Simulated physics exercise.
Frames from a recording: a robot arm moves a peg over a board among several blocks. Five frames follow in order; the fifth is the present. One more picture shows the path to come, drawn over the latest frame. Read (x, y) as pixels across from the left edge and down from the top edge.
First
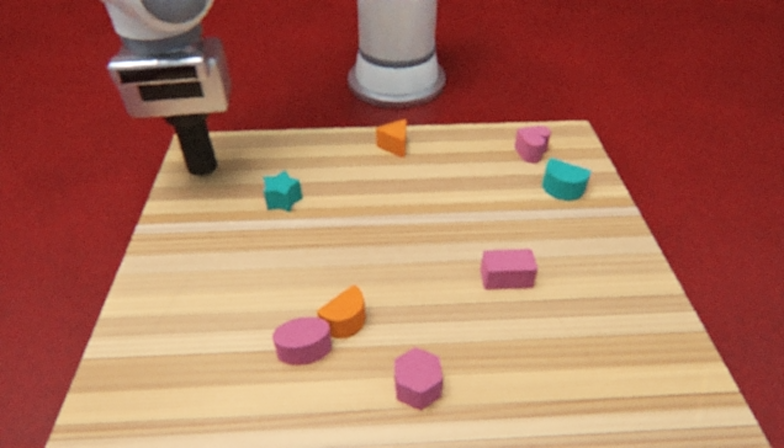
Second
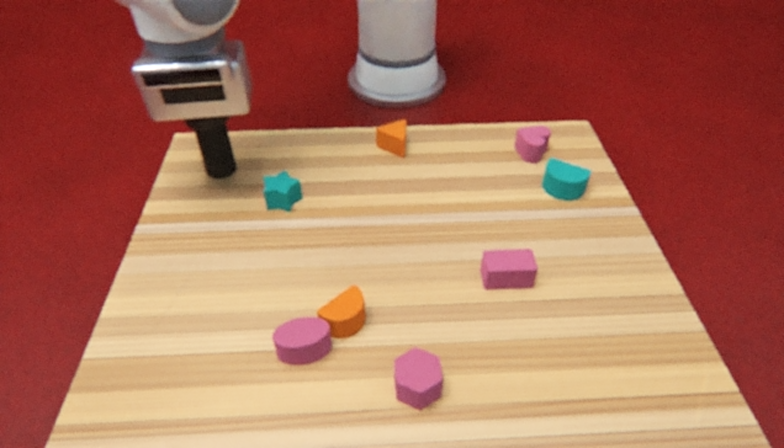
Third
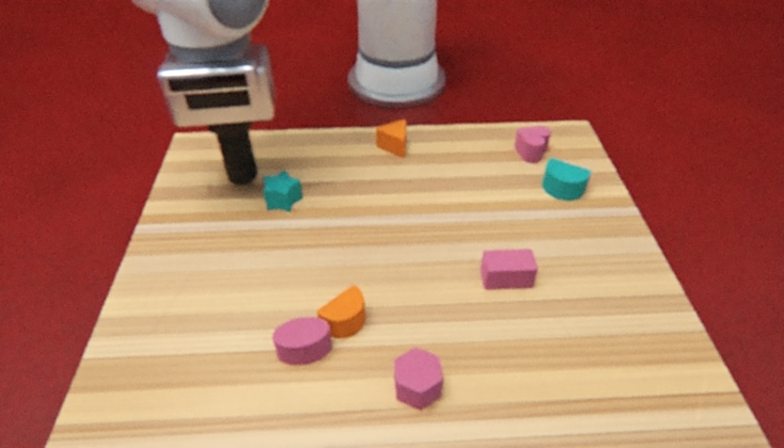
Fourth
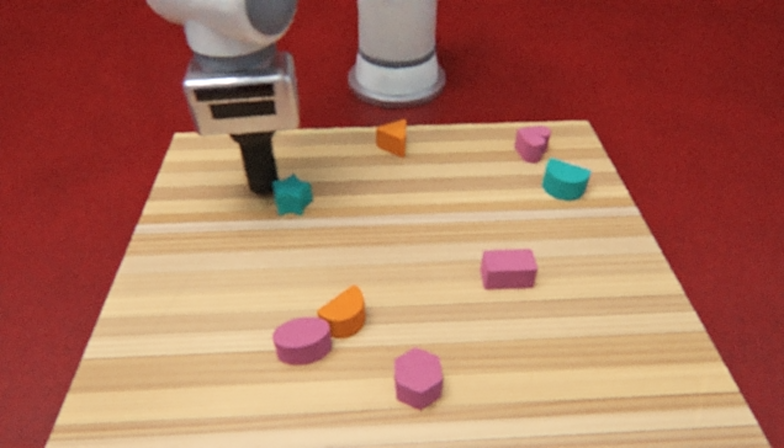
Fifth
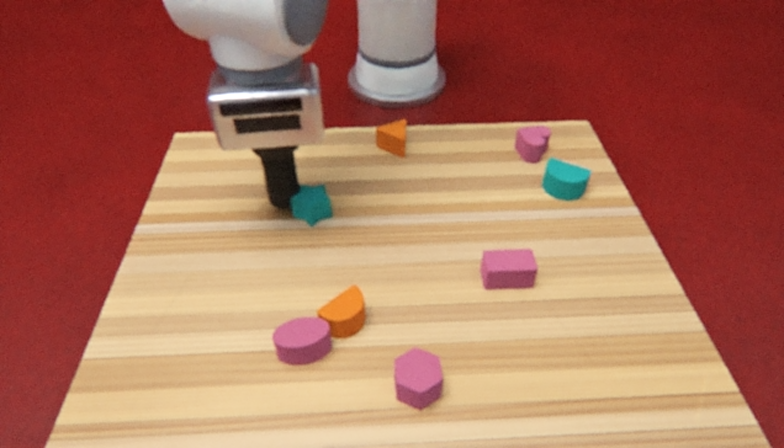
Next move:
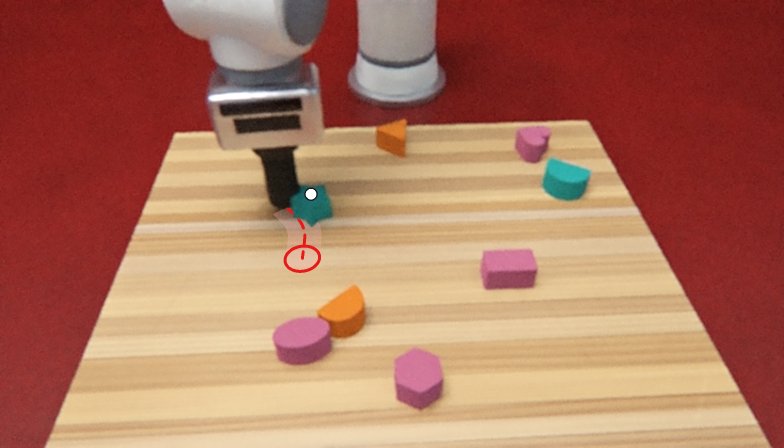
Robot arm moving a black peg rightward across a wooden board, then pushing a turquoise star block to the right among scattered blocks.
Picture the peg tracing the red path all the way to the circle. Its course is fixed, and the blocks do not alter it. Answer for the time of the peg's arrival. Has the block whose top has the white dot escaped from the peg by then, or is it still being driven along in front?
Expect to find it next to or behind the peg.
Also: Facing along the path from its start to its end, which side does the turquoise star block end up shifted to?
Moves left.
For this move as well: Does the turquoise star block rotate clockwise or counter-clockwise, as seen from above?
I'd predict that, seen from above, the turquoise star block rotates counter-clockwise.
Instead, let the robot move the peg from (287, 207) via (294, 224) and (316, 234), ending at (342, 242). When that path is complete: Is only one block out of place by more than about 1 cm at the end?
Short answer: Yes.
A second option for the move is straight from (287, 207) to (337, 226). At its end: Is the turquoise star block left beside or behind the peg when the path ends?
No, it doesn't check out.
The drawn path runs from (287, 207) over (300, 221) and (305, 239) to (302, 258); the dot is on the turquoise star block.
The first path, step by step. Halfway along, peg at (303, 221); turquoise star block at (331, 202), turned 40° anticlockwise.
At the end, peg at (301, 250); turquoise star block at (332, 202), turned 40° anticlockwise.
